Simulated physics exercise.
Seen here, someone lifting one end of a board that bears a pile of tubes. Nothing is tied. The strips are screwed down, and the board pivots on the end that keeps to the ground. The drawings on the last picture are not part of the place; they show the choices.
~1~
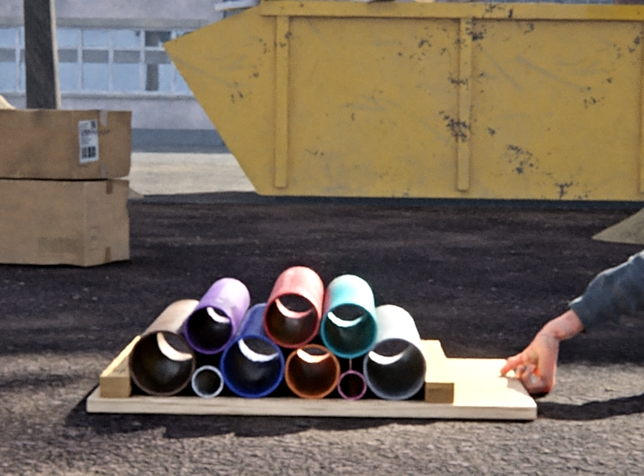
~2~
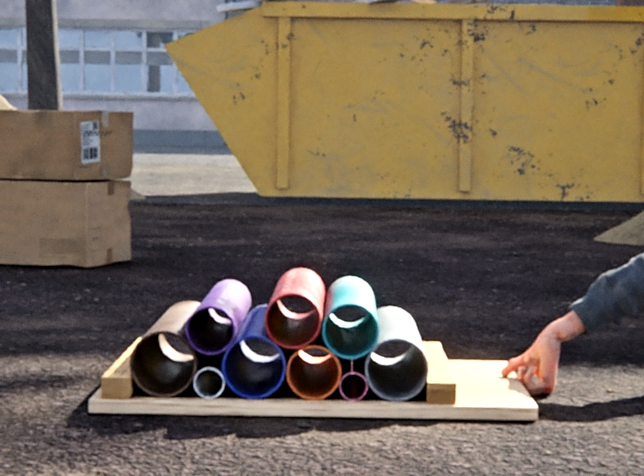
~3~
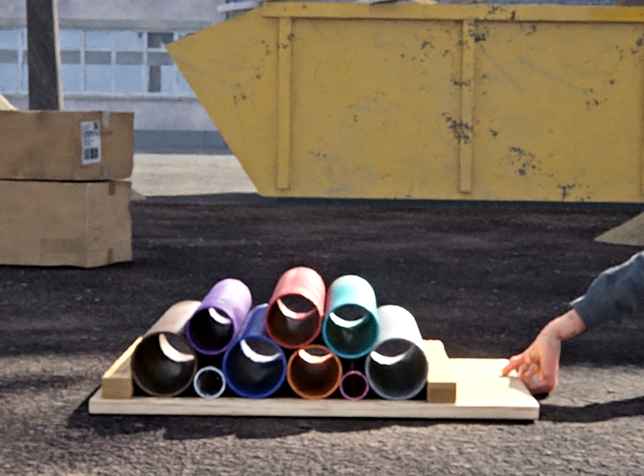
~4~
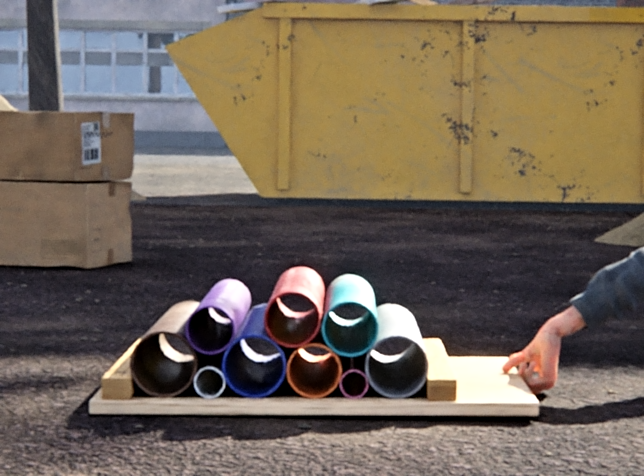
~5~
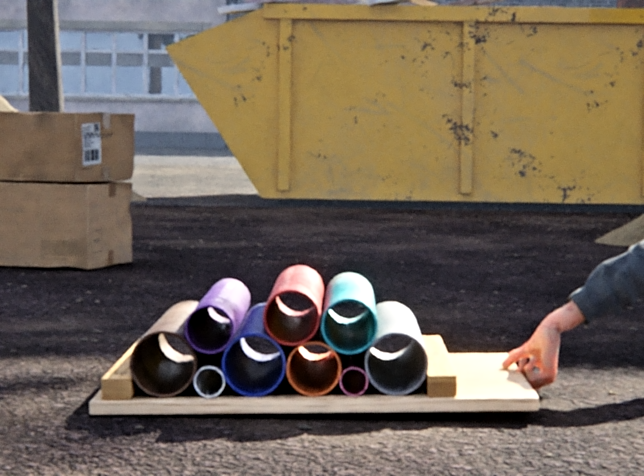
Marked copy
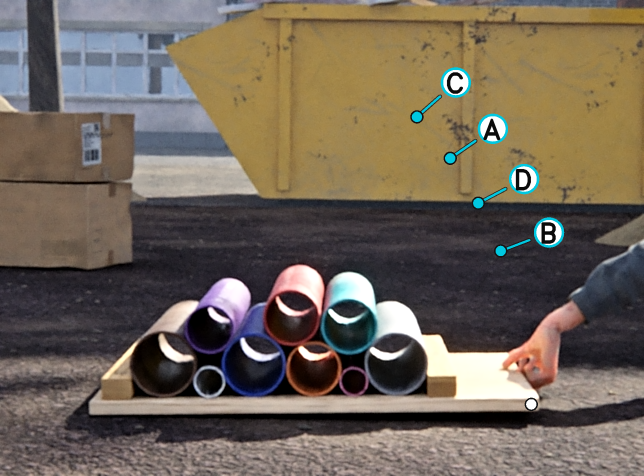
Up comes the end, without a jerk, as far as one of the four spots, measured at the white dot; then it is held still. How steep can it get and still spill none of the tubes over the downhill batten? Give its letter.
At most to A.
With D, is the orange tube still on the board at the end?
Yes.
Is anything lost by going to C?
At C: Yes.
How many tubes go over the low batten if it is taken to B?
With B, none.
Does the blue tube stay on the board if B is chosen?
The blue tube: Yes.
On the marked copy, A at (450, 158); B at (501, 251); C at (417, 117); D at (478, 203); the white dot at (531, 404).
Taking A. A third of the way, board at 20°.
Two thirds of the way, board at 36°.
When it is over, board at 36°, none over the low batten.
As for the rest, B none over the low batten; C two over the low batten (purple, red); D none over the low batten.
